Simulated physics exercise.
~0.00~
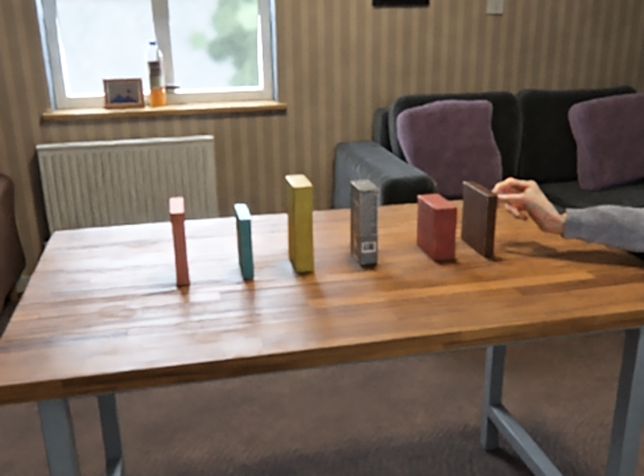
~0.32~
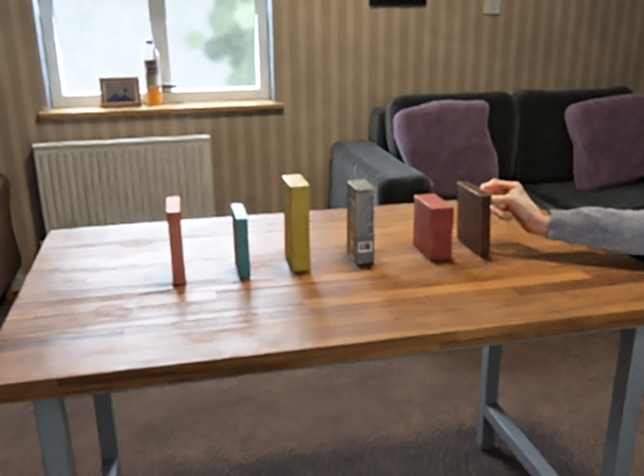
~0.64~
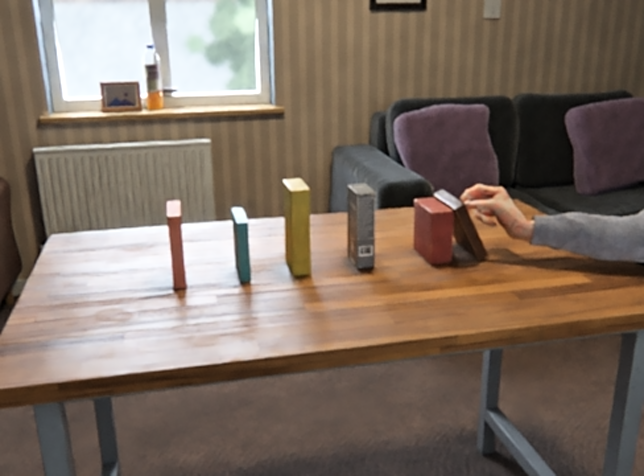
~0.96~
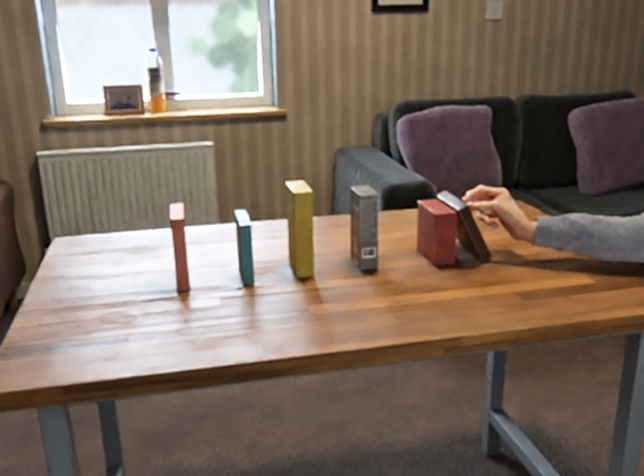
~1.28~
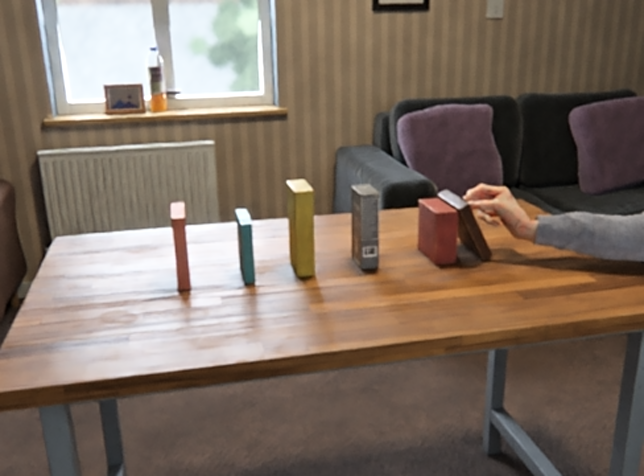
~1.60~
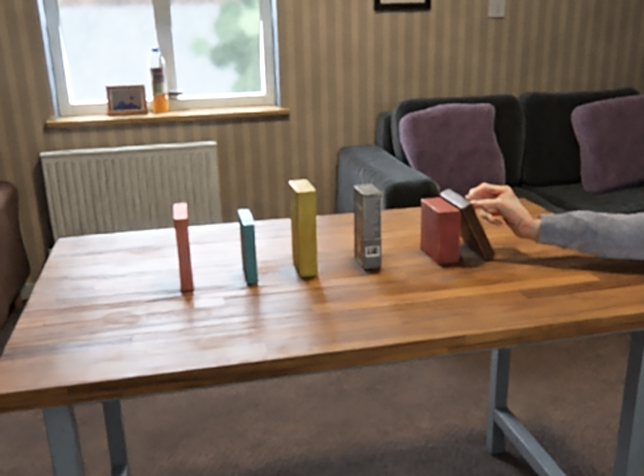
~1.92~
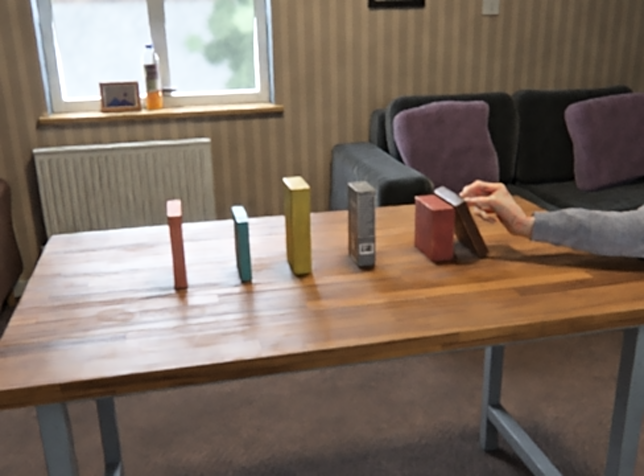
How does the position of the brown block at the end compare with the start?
At the start the brown block stands upright, and at the end it is leaning to the left against the red board.
